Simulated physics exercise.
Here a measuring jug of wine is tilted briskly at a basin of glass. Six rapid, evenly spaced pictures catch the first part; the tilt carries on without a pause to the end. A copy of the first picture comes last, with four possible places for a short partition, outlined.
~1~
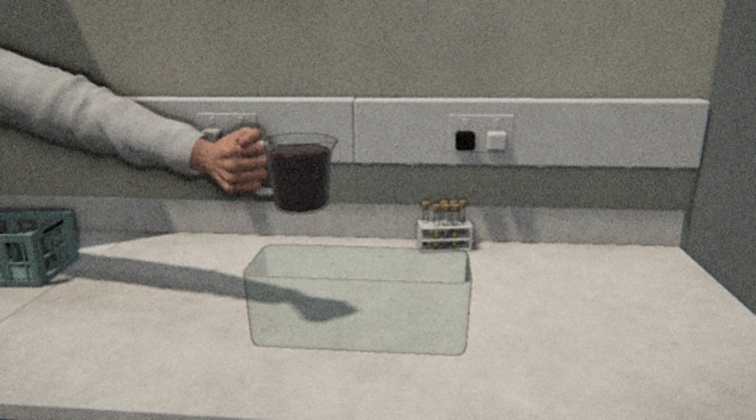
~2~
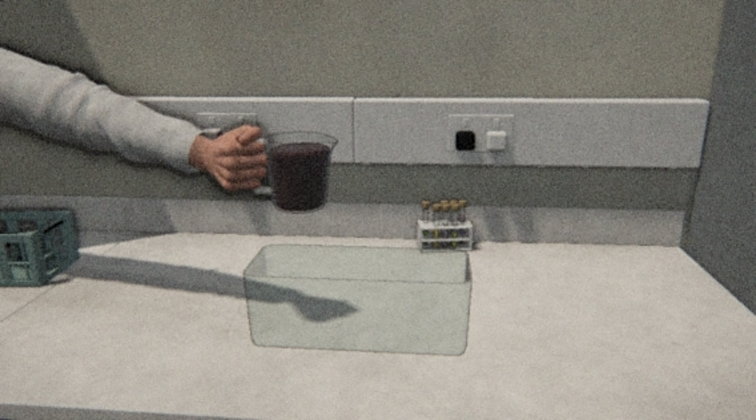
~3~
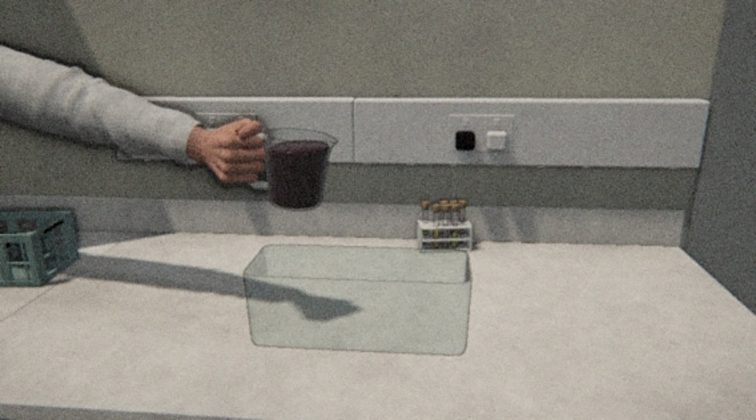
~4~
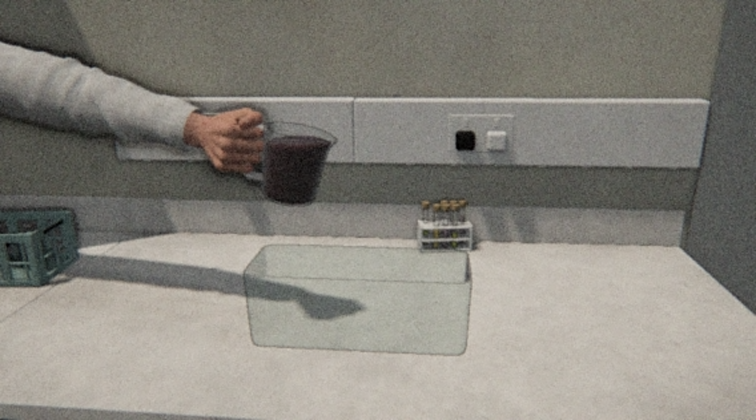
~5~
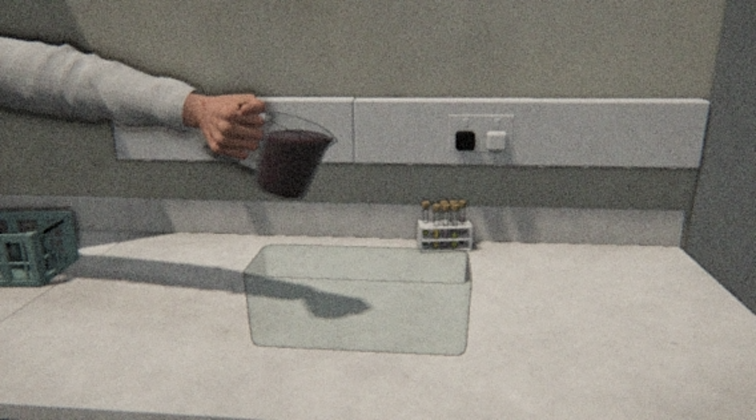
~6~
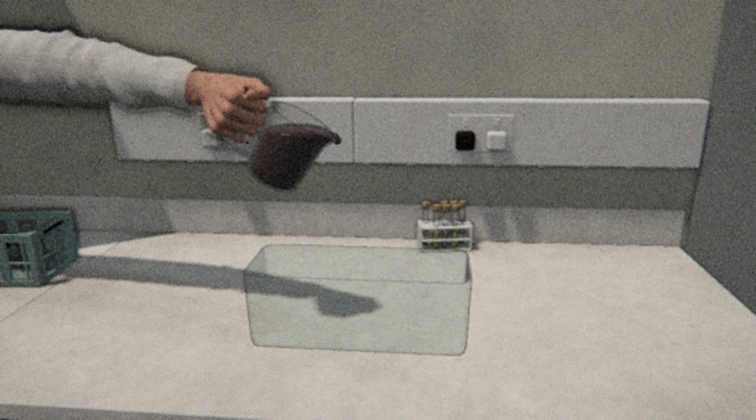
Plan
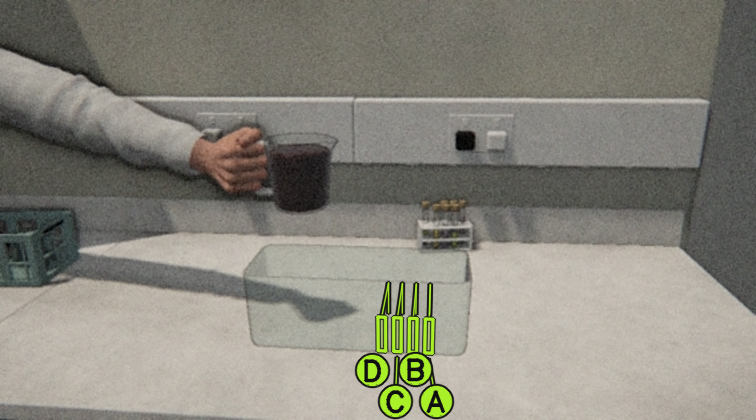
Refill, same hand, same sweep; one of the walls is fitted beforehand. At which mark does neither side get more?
Best: B.
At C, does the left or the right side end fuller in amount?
The right side.
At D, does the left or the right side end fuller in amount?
The right one.
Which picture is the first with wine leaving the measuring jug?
Picture 6.
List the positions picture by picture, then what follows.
In the first picture, upright, lip at (337, 141); basin from (252, 343) to (467, 353); nothing has left yet.
In the second picture, upright, lip at (337, 141); nothing has left yet.
In the third picture, tipped about 5°, lip at (337, 141); nothing has left yet.
In the fourth picture, tipped about 12°, lip at (337, 141); nothing has left yet.
In the fifth picture, tipped about 20°, lip at (336, 141); nothing has left yet.
In the sixth picture, tipped about 30°, lip at (336, 141); wine is over the lip, down to (336, 141).
In lime, A at (428, 358); B at (412, 358); C at (397, 357); D at (381, 356).
For slot A, about 89 % ends left of the wall and 8 % right of it; 3 % is lost outside.
For slot B, about 46 % ends left of the wall and 52 % right of it; 3 % is lost outside.
For slot C, about 11 % ends left of the wall and 87 % right of it.
For slot D, about 7 % ends left of the wall and 91 % right of it.
